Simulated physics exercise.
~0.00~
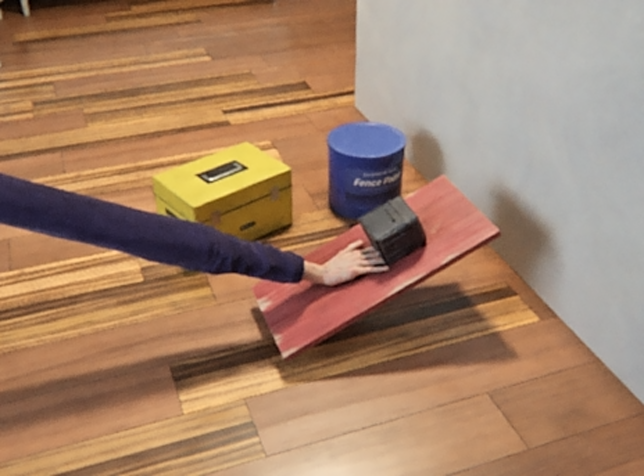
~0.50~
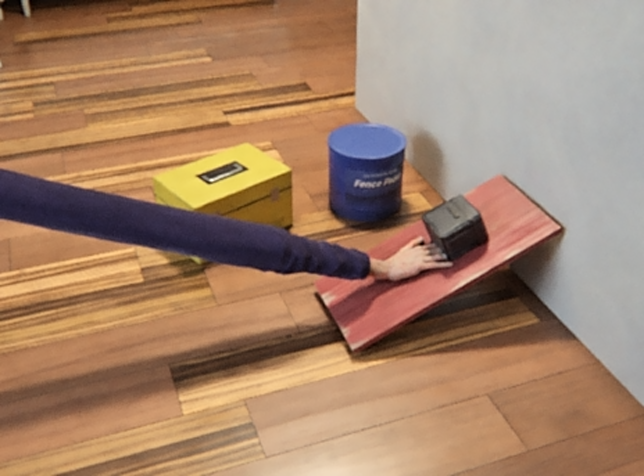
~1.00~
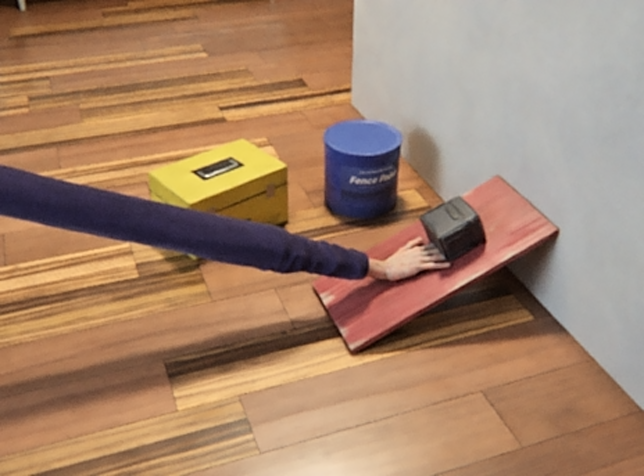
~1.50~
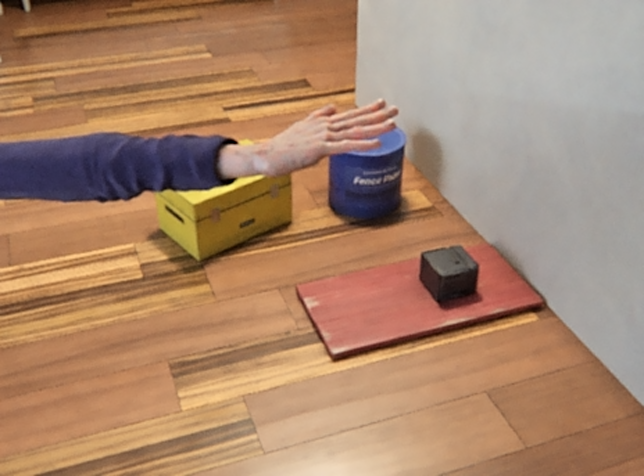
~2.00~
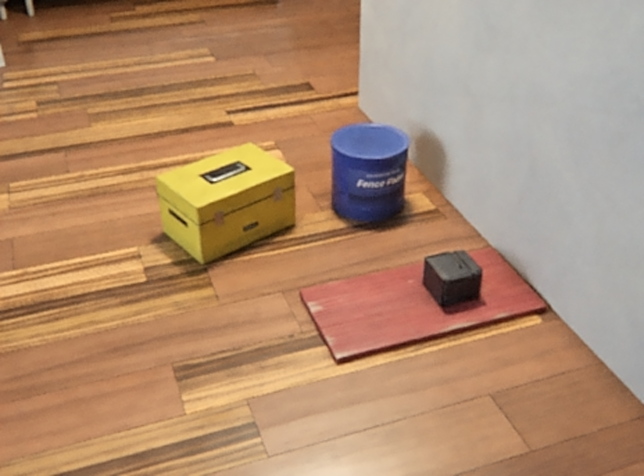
In the video, a hand moves a tilted red board with a dark block on it to the right against a wall, near a yellow toolbox and blue pail. The hand lets go and withdraws, and the board slips down and ends lying flat on the wooden floor.
